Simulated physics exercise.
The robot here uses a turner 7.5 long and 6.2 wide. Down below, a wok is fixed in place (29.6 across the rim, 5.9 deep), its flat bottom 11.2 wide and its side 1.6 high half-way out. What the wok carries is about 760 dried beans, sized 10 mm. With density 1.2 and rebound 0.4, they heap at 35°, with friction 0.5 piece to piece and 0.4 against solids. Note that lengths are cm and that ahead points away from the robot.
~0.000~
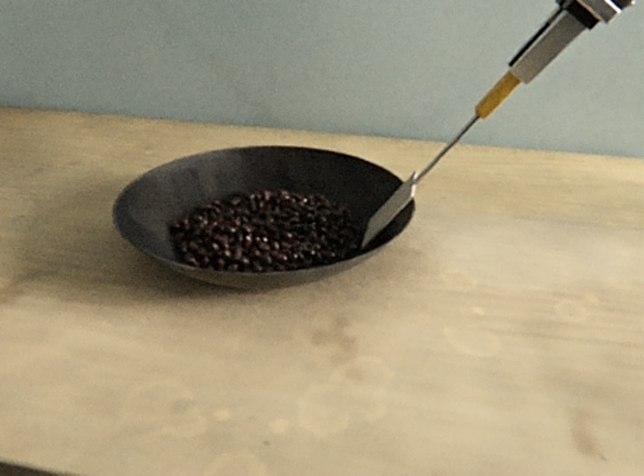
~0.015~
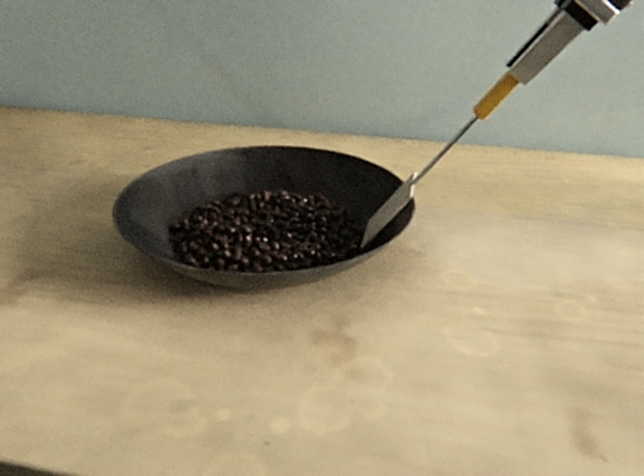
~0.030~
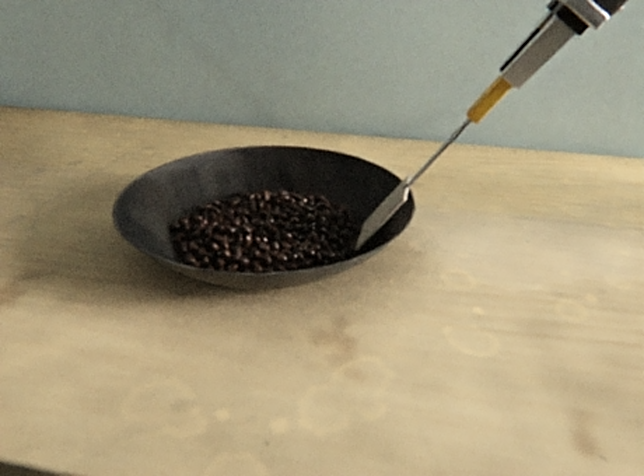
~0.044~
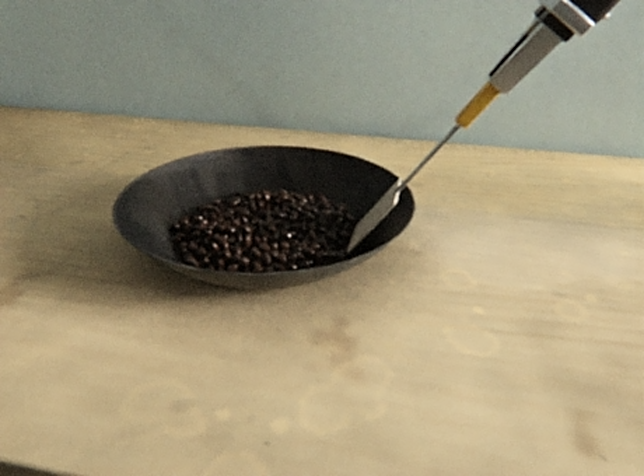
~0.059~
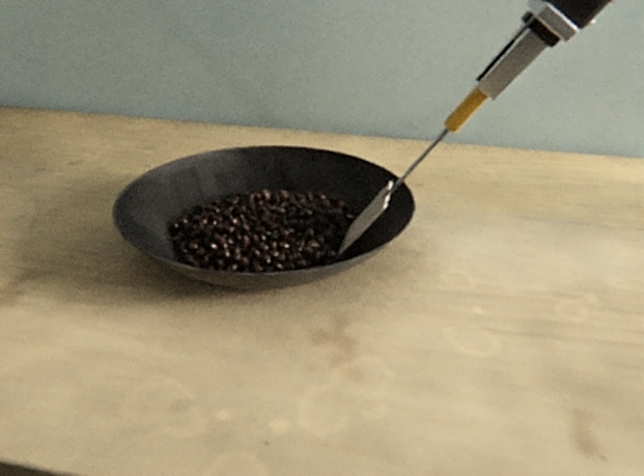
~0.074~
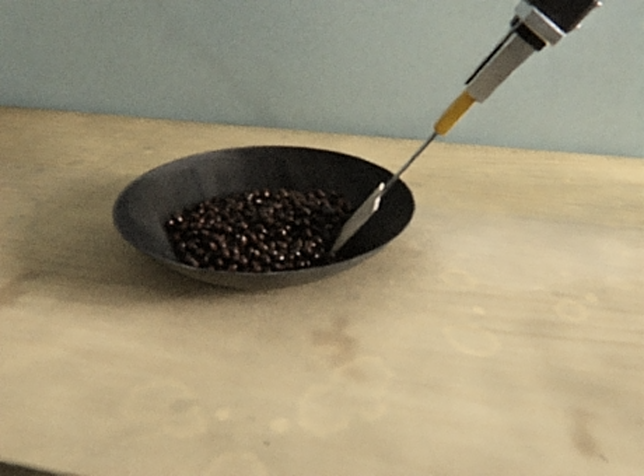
A robot-held metal turner slides slowly left inside a dark wok, nudging a heap of dark beans slightly on a wooden table.
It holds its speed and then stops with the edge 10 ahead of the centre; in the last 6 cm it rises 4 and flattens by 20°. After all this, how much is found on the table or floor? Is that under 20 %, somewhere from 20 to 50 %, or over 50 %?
It is under 20 %.
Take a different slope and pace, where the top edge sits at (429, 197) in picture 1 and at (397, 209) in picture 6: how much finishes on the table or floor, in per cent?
I'd put it at roughly 5 per cent.
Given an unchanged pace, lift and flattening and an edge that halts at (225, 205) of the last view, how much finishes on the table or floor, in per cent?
Around 0 percent ends on the table or floor.
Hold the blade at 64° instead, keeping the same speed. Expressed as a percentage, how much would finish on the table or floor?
That would leave close to 10 per cent on the table or floor.
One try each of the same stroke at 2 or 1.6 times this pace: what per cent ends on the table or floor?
Roughly 20 % and roughly 20 %.
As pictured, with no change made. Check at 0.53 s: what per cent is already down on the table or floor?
That would be near 10 per cent, give or take.
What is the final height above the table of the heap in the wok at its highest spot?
About 6.5 cm.
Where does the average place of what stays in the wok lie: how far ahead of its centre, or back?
What stays is shifted forward by around 3.5 cm.
After 0.18 s, sloping 55°, highest piece 5 above the table; 760 in the wok.
After 0.28 s, sloping 50°, highest piece 7 above the table; 760 in the wok.
After 0.53 s, sloping 35°, highest piece 6 above the table; 683 in the wok, 75 on the table or floor, 2 on the blade or in flight.
After 1.58 s, sloping 35°, highest piece 6 above the table; 683 in the wok, 77 on the table or floor.
At rest, 683 in the wok, 77 on the table or floor. That is 10 % on the table or floor.
